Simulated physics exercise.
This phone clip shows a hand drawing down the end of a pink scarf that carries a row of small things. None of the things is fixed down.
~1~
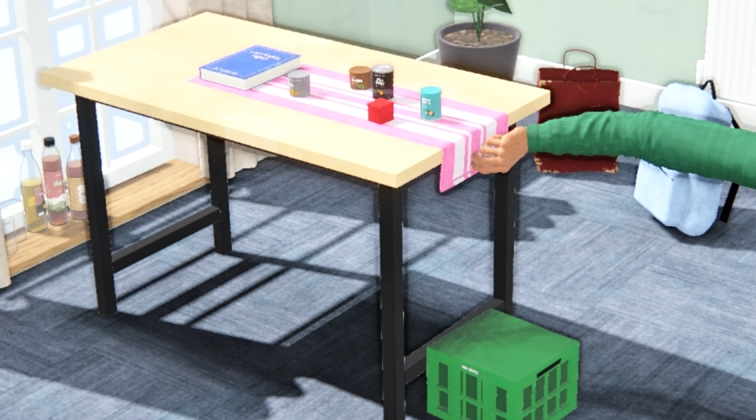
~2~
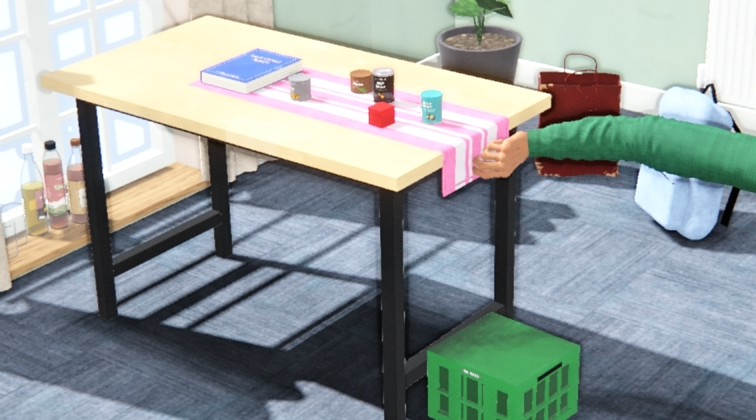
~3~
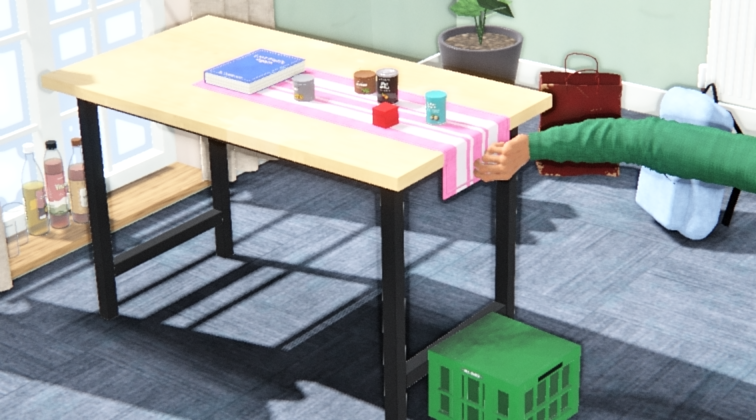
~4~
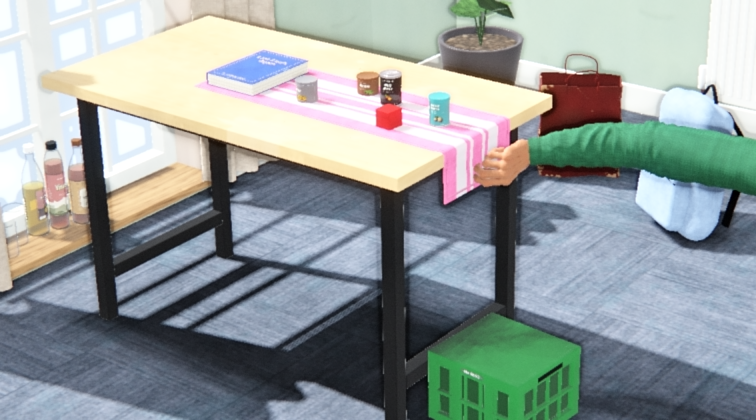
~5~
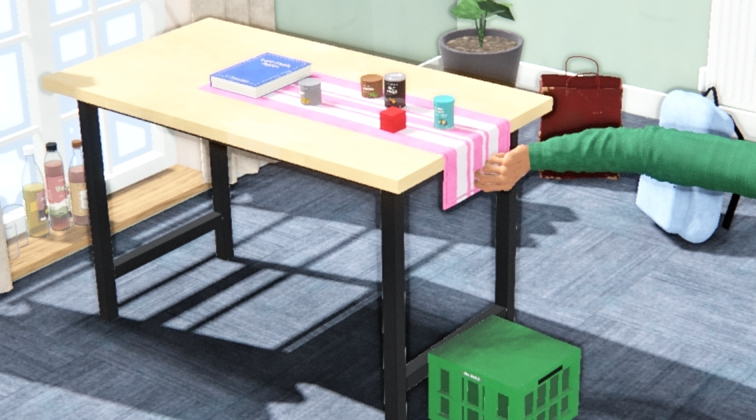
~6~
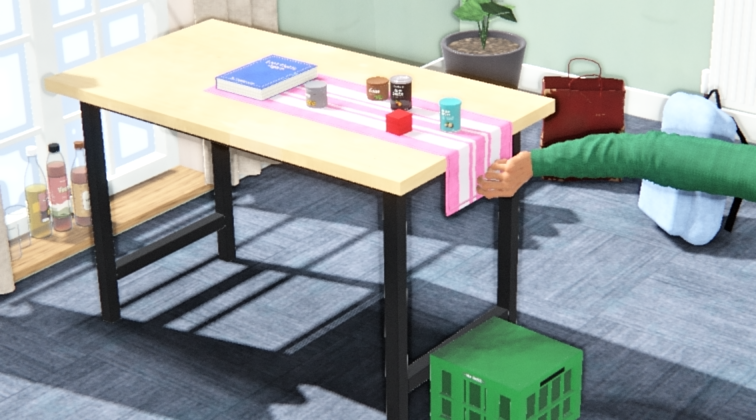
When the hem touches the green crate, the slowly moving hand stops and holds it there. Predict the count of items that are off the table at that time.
Predicted count: Four.
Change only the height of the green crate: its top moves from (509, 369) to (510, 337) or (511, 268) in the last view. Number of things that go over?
It comes to 3 and 1 over the edge.
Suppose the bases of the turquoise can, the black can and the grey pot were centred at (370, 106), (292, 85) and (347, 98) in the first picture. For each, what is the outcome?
The turquoise can topples down, the black can stays put, and the grey pot topples down.
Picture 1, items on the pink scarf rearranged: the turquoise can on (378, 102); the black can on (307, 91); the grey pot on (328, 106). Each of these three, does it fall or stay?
Looking at each one, the turquoise can drops away, the black can drops away and the grey pot drops away.
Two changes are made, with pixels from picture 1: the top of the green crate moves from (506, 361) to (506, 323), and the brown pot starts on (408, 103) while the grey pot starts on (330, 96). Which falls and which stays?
Result: Brown pot gone, grey pot still there.
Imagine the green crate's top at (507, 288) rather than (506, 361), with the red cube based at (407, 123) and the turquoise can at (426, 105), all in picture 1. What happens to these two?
The red cube is lost, the turquoise can is lost.
Early on, hem near (481, 229); turquoise can gone.
Midway, hem near (481, 271); turquoise can and red cube gone.
Near the end, hem near (483, 333); turquoise can, red cube, black can and brown pot gone.
Finally, hem on the crate; turquoise can, red cube, black can and brown pot gone. The table loses four.
